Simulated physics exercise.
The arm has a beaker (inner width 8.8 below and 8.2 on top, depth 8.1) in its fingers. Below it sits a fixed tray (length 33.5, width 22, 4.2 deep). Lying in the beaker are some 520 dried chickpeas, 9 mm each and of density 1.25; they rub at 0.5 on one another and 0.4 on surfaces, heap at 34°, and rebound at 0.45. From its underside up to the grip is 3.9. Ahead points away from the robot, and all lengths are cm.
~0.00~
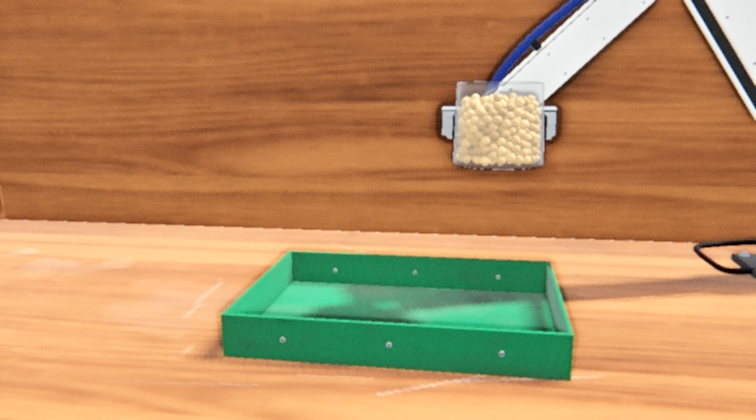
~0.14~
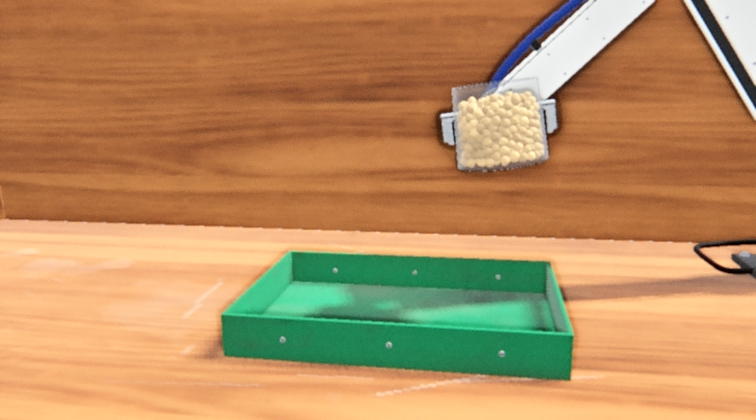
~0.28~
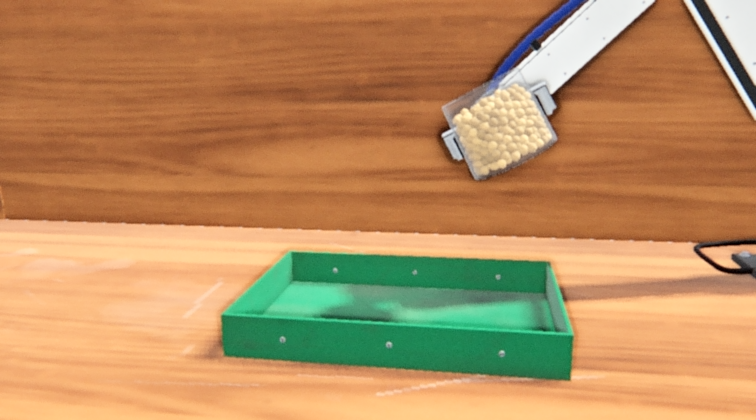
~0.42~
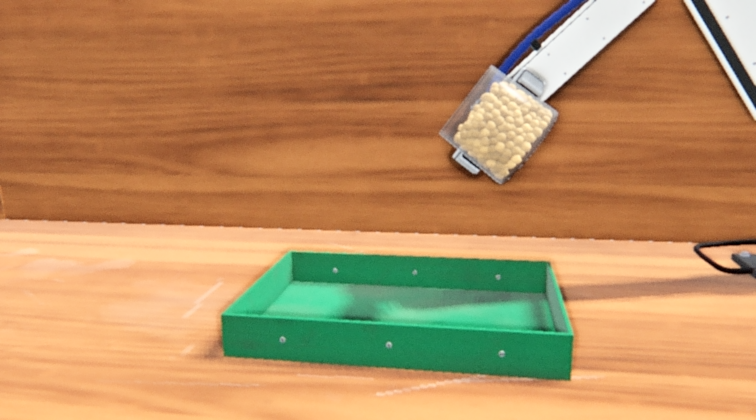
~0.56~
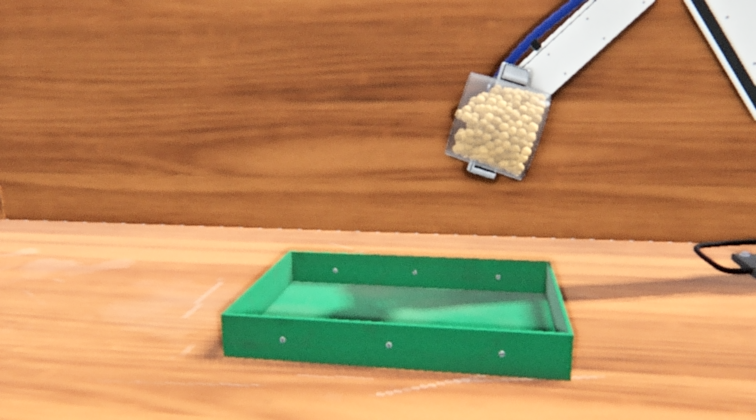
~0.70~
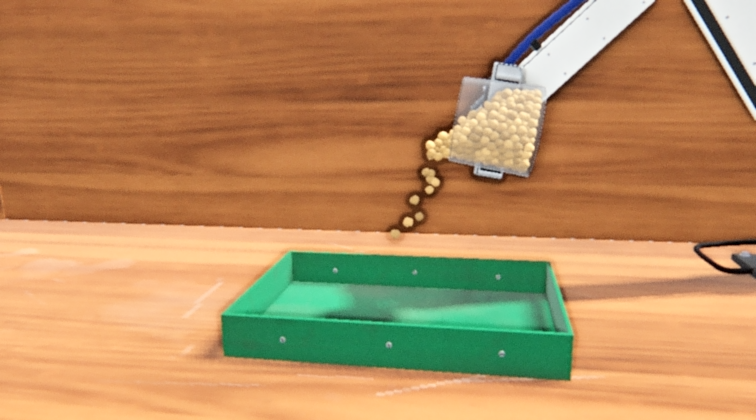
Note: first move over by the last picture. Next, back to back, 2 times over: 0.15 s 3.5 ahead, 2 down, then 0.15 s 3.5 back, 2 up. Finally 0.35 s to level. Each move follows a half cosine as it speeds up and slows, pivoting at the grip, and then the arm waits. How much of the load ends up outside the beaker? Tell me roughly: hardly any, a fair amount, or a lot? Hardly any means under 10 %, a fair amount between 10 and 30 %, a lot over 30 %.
A lot.
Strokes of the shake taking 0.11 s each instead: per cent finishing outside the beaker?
About 50 per cent in that case.
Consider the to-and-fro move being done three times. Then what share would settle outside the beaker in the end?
Approx. 50 per cent.
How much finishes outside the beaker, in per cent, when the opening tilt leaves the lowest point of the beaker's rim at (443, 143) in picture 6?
About 10 %.
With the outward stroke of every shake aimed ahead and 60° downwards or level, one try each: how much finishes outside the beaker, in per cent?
Result: Approx. 20 % and 55 %, one try each.
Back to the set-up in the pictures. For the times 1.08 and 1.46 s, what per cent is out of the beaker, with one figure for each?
Taking the two times in order, I'd say 25 and then 40 per cent.
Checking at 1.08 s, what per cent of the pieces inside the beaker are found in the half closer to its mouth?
Share in the mouth half: About 40 %.
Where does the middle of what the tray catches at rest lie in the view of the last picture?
It lands close to (373, 316).
After 1.08 s, tilted 81° forward, highest piece 24 above the table; 396 in the beaker, 106 in the tray, 22 in flight or on a rim.
After 1.46 s, tilted 46° forward, highest piece 24 above the table; 311 in the beaker, 208 in the tray, 5 in flight or on a rim.
After 1.85 s, level, highest piece 25 above the table; 311 in the beaker, 213 in the tray.
After 2.90 s, level, highest piece 25 above the table; 311 in the beaker, 213 in the tray.
In the end, 311 in the beaker, 213 in the tray. That is 41 % outside the beaker.
